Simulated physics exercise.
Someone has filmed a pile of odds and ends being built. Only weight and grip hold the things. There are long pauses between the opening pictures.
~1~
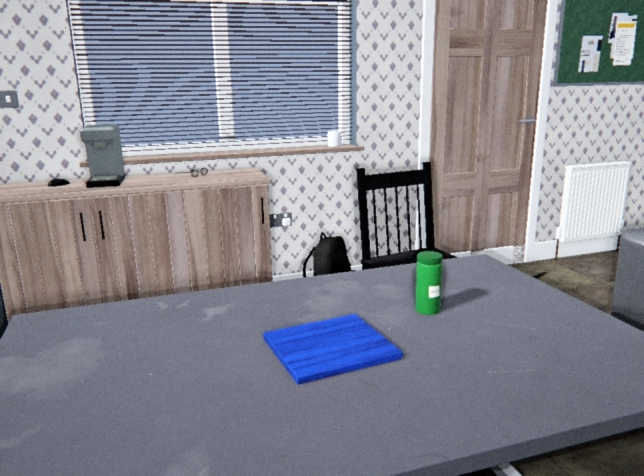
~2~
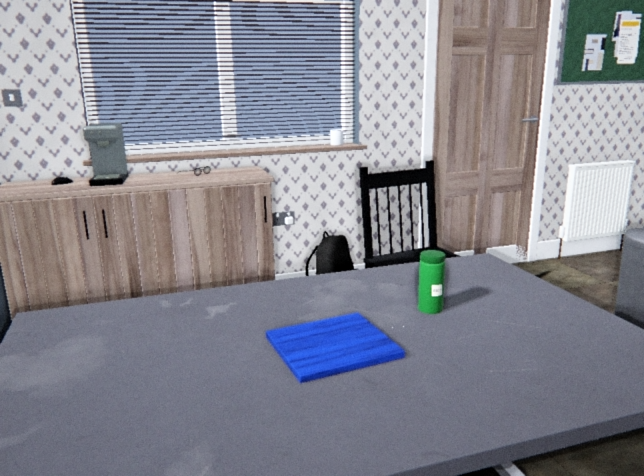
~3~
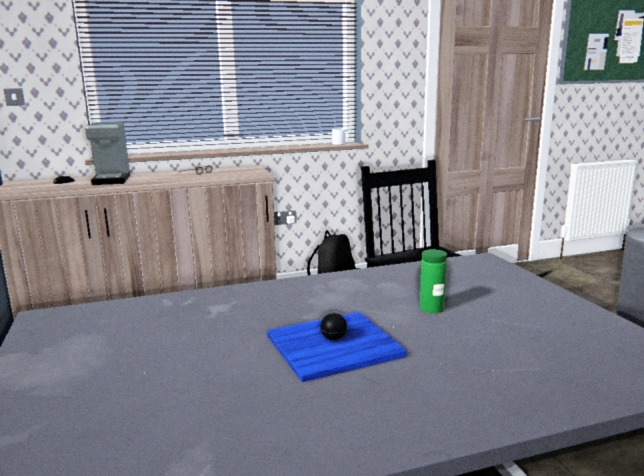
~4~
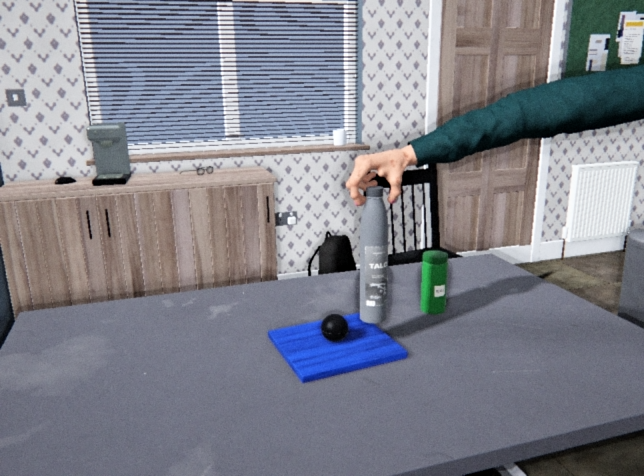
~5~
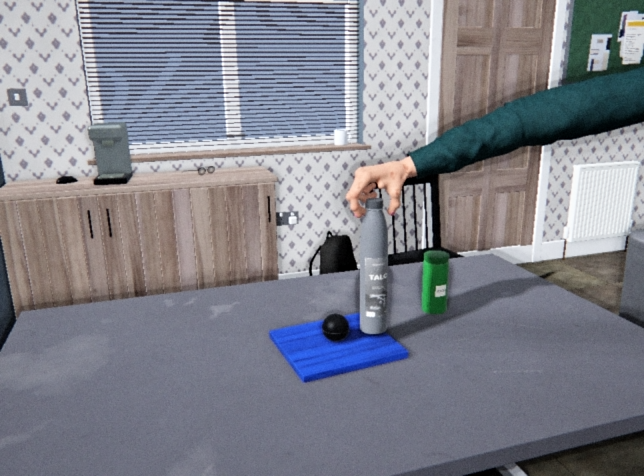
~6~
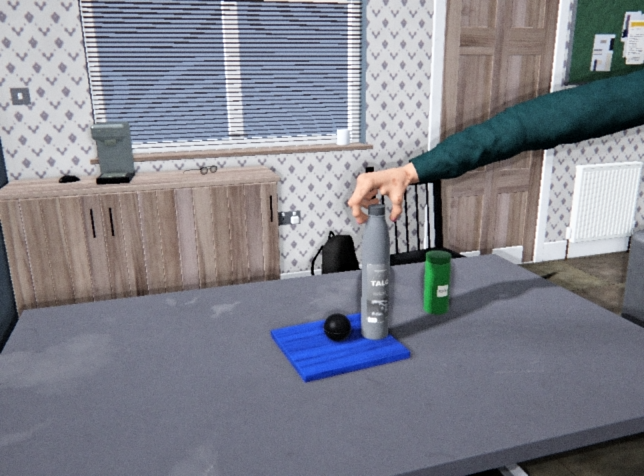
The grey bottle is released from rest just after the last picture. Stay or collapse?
Here the pile holds.
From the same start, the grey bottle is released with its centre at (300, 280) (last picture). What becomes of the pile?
Then it stays up.
Then, 0.90 s on from there, no change.
Then, 1.80 s on from there, grey bottle resting near (376, 272).
Then, 2.60 s on from there, things are still on the move.
In the end, all 4 unmoved. At the end, from the last picture's camera, grey bottle near (376, 272). The pile keeps its balance.
